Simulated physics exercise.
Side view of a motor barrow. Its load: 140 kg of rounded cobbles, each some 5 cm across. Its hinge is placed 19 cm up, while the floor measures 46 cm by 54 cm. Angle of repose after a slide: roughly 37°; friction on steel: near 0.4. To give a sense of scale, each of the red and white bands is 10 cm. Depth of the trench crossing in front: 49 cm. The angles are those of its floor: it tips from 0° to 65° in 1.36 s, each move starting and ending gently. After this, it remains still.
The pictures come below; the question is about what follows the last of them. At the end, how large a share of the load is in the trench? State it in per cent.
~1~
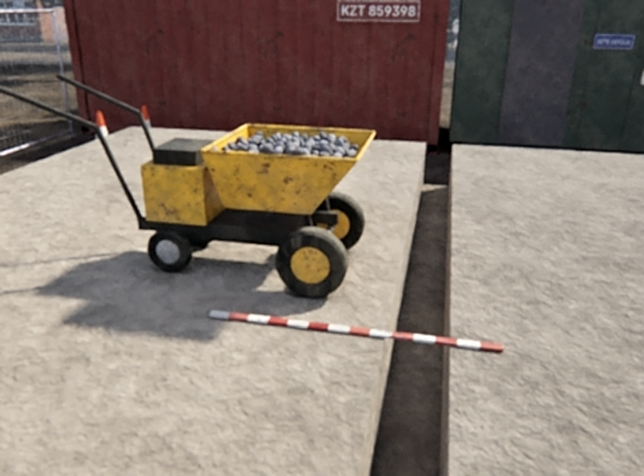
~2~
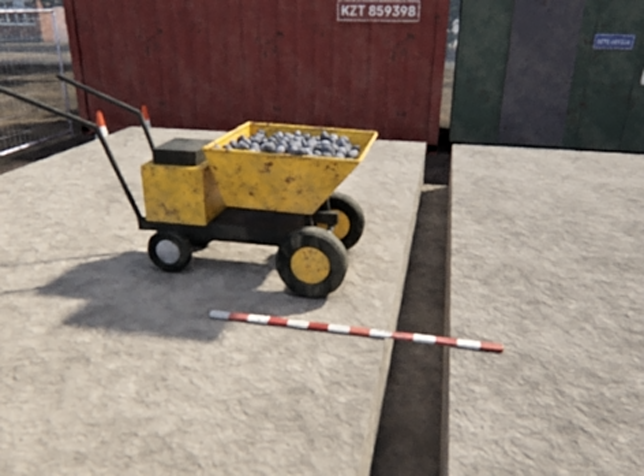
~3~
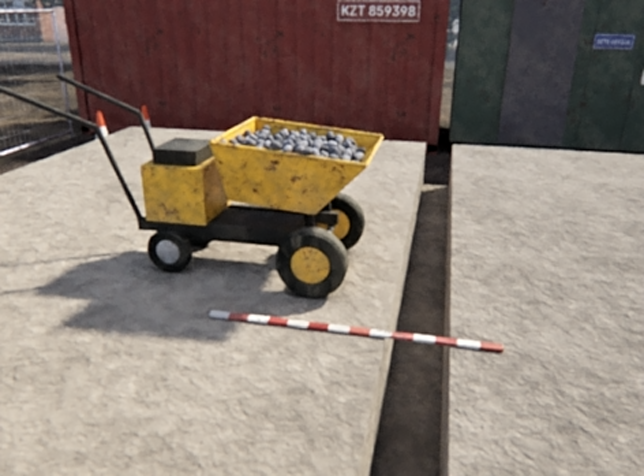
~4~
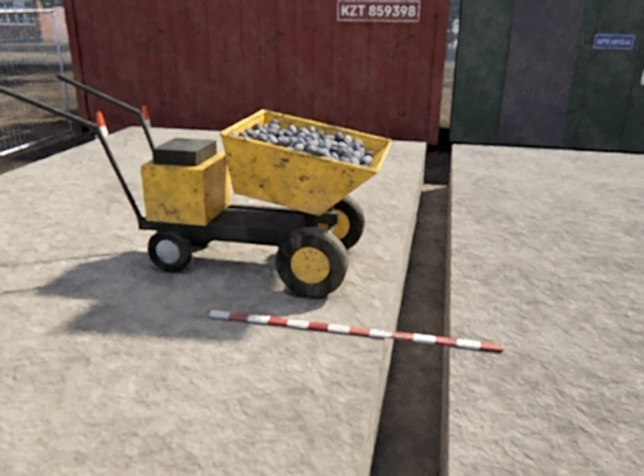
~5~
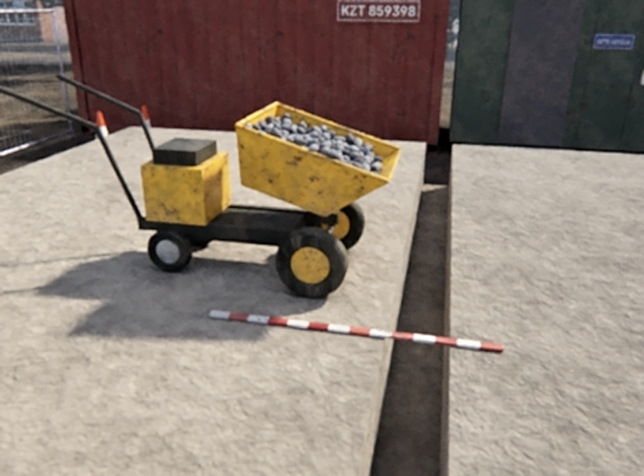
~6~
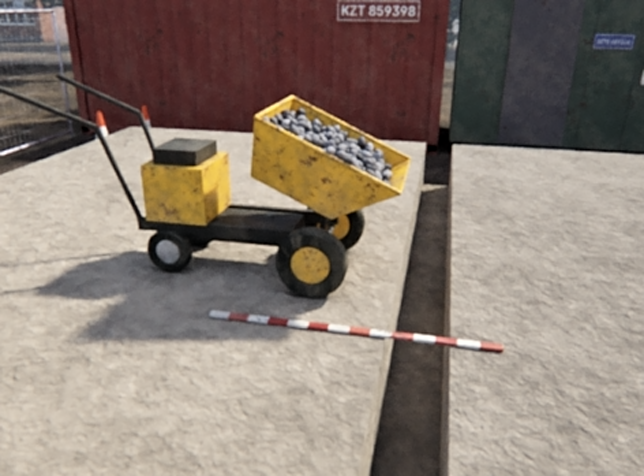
A share of about 55 per cent.
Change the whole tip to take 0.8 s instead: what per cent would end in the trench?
Something close to 45 per cent.
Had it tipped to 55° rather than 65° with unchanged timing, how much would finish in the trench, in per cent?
It would be near 30 per cent.
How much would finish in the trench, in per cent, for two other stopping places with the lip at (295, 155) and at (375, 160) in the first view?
It comes to about 90 and 30 in a hundred.
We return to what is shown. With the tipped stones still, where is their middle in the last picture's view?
Somewhere near pixel (442, 328).
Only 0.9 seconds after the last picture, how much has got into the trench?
By that moment, roughly 5 per cent of the load.
Then, 0.4 s after the last picture the floor is at 55°, 100 % in the skip; the foremost stones are at (424, 219).
Then, 0.9 s after the last picture the floor is at 65°, 72 % in the skip, 7 % in the trench, 22 % past the trench; the foremost stones are at (511, 293).
Then, 1.2 s after the last picture the floor is at 65°, 42 % in the skip, 14 % in the trench, 44 % past the trench; the foremost stones are at (591, 305).
Then, 3.2 s after the last picture the floor is at 65°, 0 % in the skip, 55 % in the trench, 45 % past the trench; the foremost stones are at (636, 304).
